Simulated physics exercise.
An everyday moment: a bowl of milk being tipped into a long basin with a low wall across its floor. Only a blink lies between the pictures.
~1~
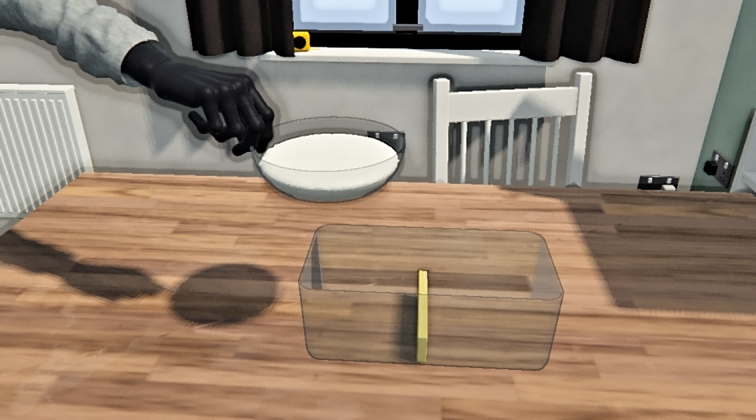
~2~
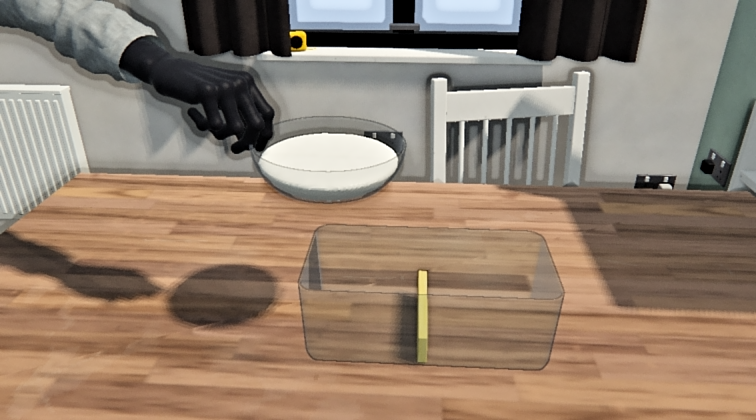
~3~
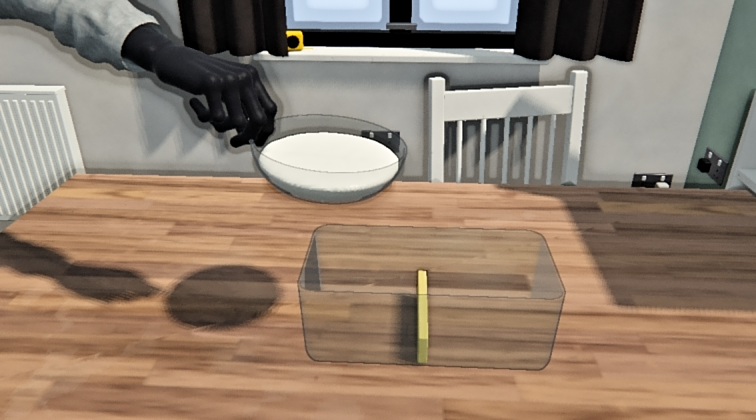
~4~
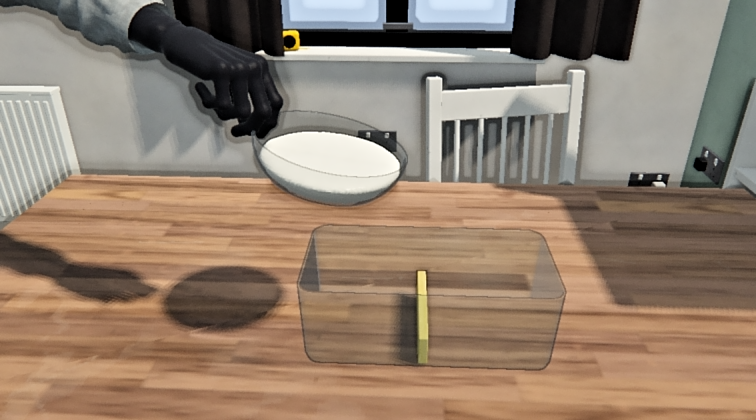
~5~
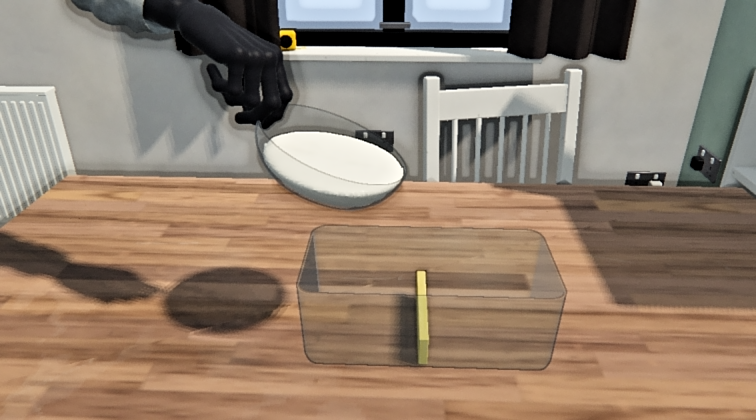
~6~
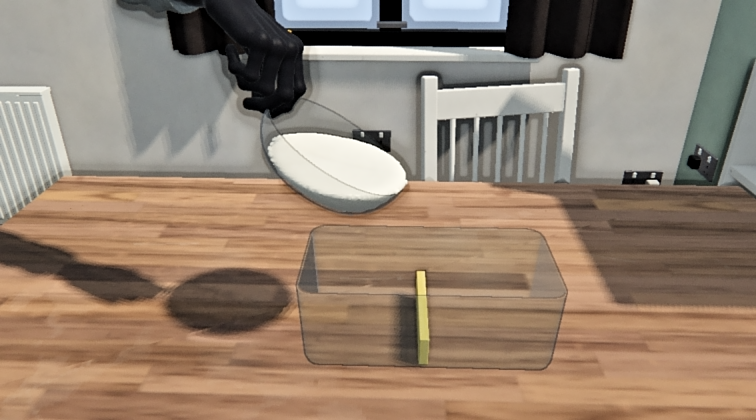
A black-gloved hand tilts a clear bowl of milk rightward above a wooden table.
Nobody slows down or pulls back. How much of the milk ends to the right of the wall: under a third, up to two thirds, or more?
In the end between a third and two thirds is right of the wall.
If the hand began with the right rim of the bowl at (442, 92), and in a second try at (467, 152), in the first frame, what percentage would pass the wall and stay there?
About 75 and 80 per cent.
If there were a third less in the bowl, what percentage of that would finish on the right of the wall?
It comes to 55 per cent or so.
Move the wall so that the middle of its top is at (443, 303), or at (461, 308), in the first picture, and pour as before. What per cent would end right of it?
The first gives 25 %, the second 15 %.
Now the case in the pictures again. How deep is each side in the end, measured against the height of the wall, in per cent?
Near 30 on the left, 40 on the right.
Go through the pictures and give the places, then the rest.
Tilt 0°; pouring edge (405, 145); surface from (262, 154) to (399, 157); the long basin's rim runs from (309, 255) to (552, 264); the wall's top is at (423, 302), in the first picture.
Tilt 2°; pouring edge (405, 146); surface from (261, 153) to (399, 158), in the second picture.
Tilt 6°; pouring edge (406, 151); surface from (261, 150) to (400, 161), in the third picture.
Tilt 13°; pouring edge (407, 160); surface from (262, 146) to (401, 164), in the fourth picture.
Tilt 22°; pouring edge (406, 172); surface from (265, 143) to (397, 167), in the fifth picture.
Tilt 33°; pouring edge (402, 185); surface from (270, 142) to (388, 169); 3 per cent is over the edge, in the sixth picture.
A moment on, the bowl is tipped on its side and 3 per cent is still to pour, 20 is left of the wall and 51 right of it.
Next, the bowl is tipped right over and 0 per cent is still to pour, 33 is left of the wall and 59 right of it.
Then the bowl is tipped right over and 0 per cent is still to pour, 38 is left of the wall and 58 right of it.
Later the bowl is tipped right over and 0 per cent is still to pour, 39 is left of the wall and 58 right of it.
In the end 39 per cent lies left of the wall, 58 right of it and 3 outside.
